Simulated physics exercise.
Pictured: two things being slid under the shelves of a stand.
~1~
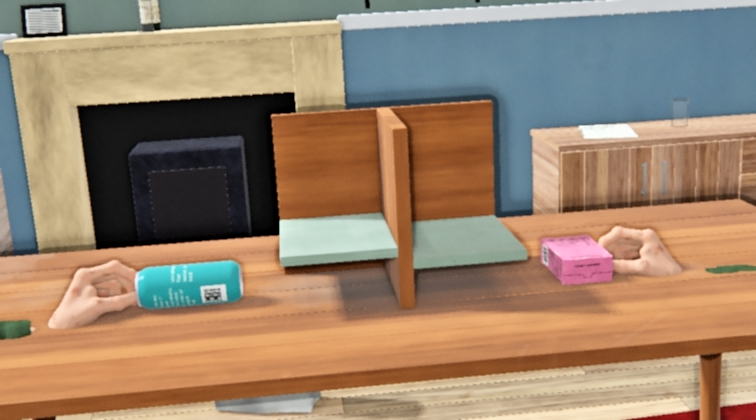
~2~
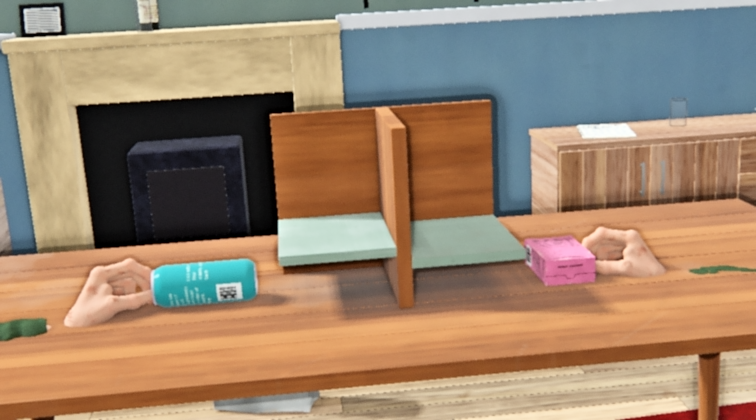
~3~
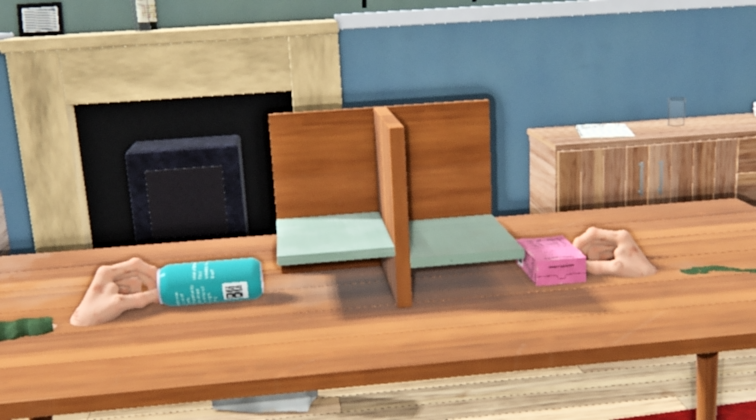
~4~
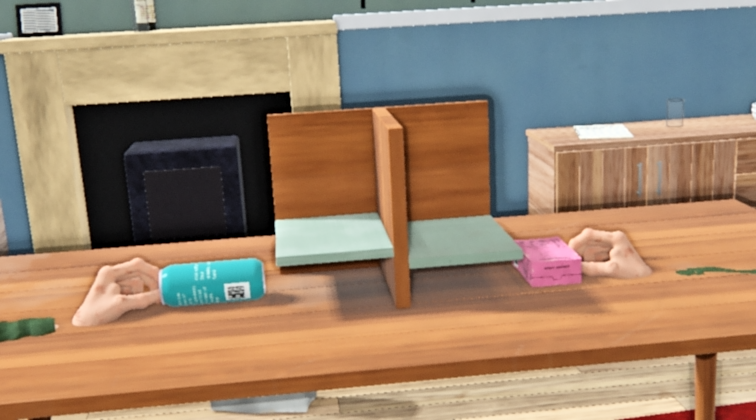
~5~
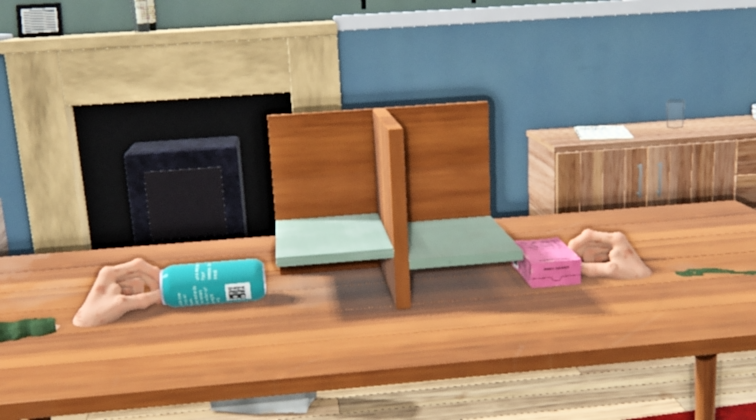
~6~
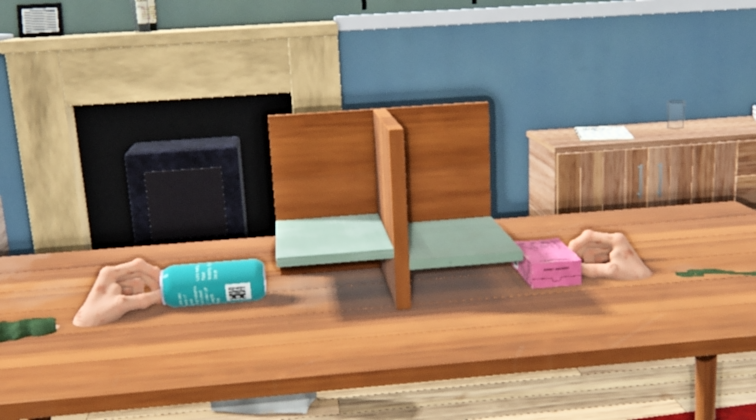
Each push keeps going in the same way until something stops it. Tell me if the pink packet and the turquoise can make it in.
As it turns out, the pink packet goes under, the turquoise can goes under.
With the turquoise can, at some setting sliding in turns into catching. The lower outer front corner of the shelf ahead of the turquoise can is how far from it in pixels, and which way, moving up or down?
Shift approx. 12 px, down.
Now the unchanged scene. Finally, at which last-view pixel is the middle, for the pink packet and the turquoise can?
(473, 269) and (334, 274).
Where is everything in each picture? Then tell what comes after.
In the first picture, hands sliding the things forward; pink packet (576, 259); turquoise can (190, 285); shelf (395, 203).
In the second picture, hands sliding the things forward; turquoise can (205, 283); shelf (393, 203).
In the third picture, hands sliding the things forward; pink packet (550, 260); shelf (392, 202).
In the fourth picture, hands sliding the things forward; turquoise can (213, 283); shelf (390, 203).
In the fifth picture, hands sliding the things forward; pink packet (545, 262); shelf (391, 204).
In the sixth picture, hands sliding the things forward; pink packet (545, 263); turquoise can (214, 283); shelf (391, 204).
Then, 0.32 s later than the last frame, pink packet sliding up to the opening near (522, 264); turquoise can sliding up to the opening near (239, 281).
Then, 0.52 s later than the last frame, pink packet part of the way in near (493, 267); turquoise can part of the way in near (268, 279).
Then, 0.72 s later than the last frame, pink packet all the way in near (473, 269); turquoise can part of the way in near (298, 277).
When it is over, the pink packet slides in, near (473, 269); the turquoise can slides in, near (334, 274).
